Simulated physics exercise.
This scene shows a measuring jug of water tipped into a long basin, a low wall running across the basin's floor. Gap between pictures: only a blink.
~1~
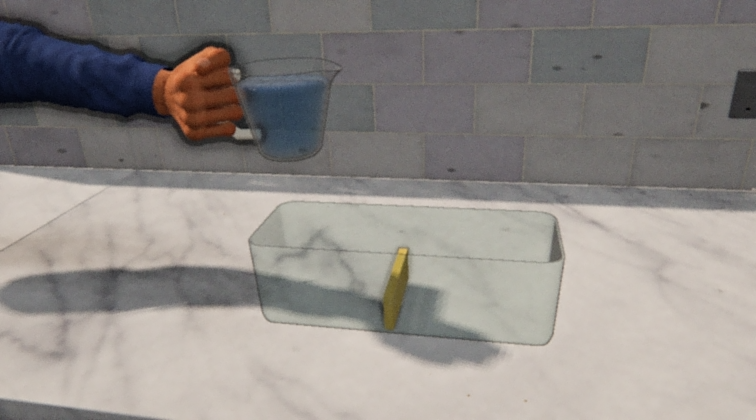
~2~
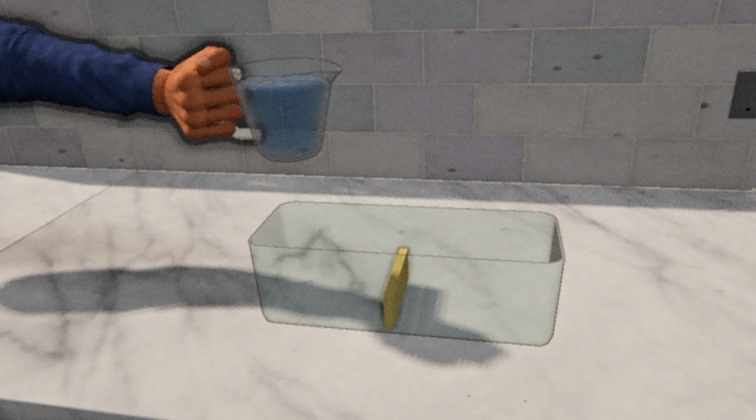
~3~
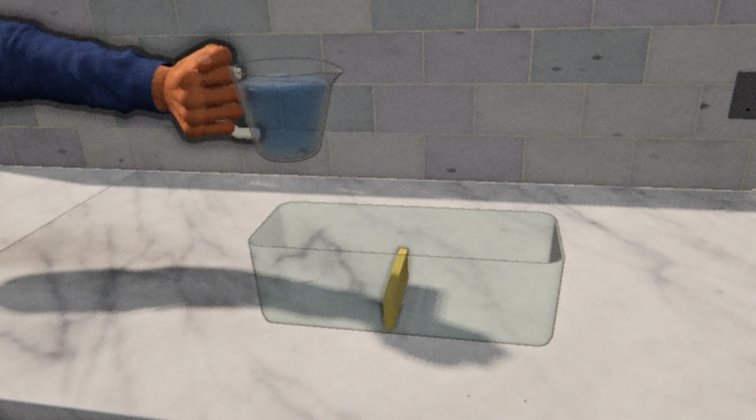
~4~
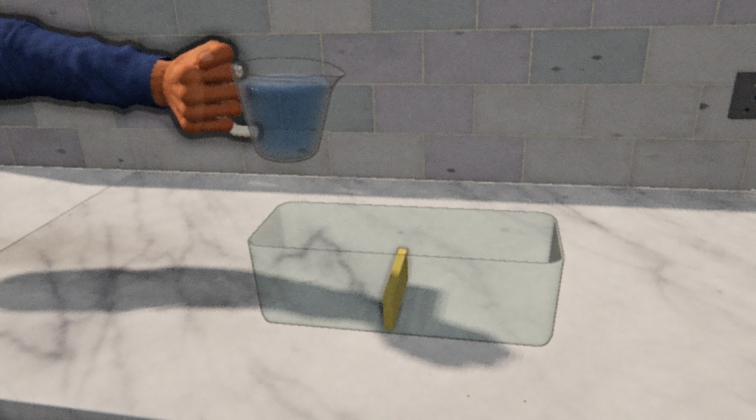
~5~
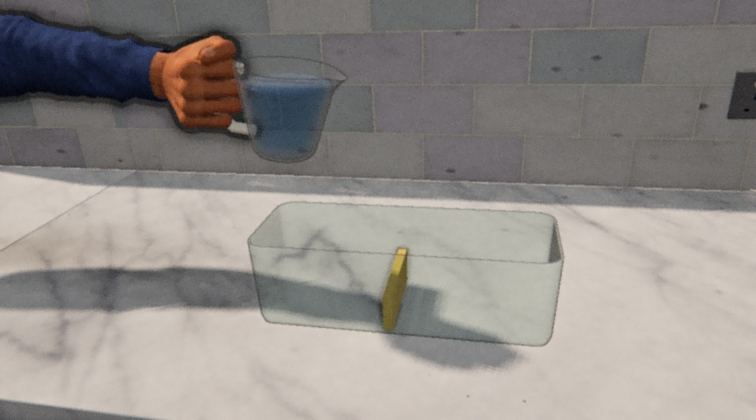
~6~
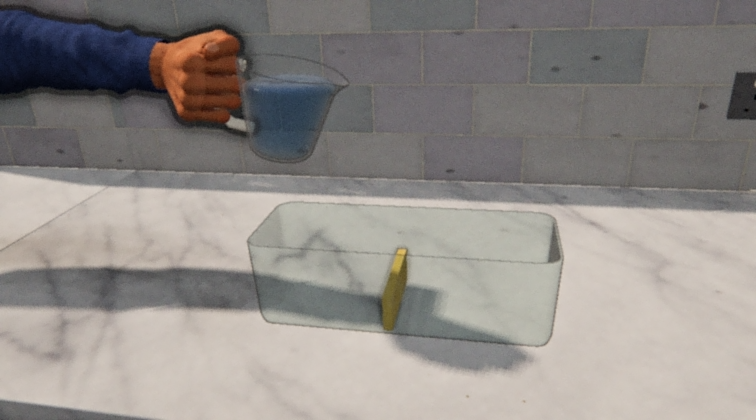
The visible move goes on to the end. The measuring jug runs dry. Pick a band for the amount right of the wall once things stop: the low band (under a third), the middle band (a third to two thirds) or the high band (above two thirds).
The middle band.
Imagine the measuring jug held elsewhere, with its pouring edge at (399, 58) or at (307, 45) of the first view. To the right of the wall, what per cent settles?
Near 95 per cent for the first start, near 10 per cent for the second.
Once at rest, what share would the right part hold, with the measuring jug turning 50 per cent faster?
Around 35 percent.
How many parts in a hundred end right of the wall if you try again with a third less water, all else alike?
I'd reckon close to 25 %.
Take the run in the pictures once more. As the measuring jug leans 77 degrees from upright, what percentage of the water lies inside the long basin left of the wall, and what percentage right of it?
The left part holds 0 percent and the right part 10 percent.
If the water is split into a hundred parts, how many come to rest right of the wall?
Something like 50 per cent, roughly.
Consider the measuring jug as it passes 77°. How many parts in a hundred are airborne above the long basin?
Around 30 percent.
A moment on, the tilt is 77° and 59 per cent is still to pour, 1 is left of the wall and 12 right of it.
Next, the tilt is 112° and 4 per cent is still to pour, 37 is left of the wall and 50 right of it.
Then the tilt is 115° and 0 per cent is still to pour, 48 is left of the wall and 51 right of it.
Later the tilt is 115° and 0 per cent is still to pour, 48 is left of the wall and 51 right of it.
In the end 48 per cent lies left of the wall, 51 right of it and 1 outside.
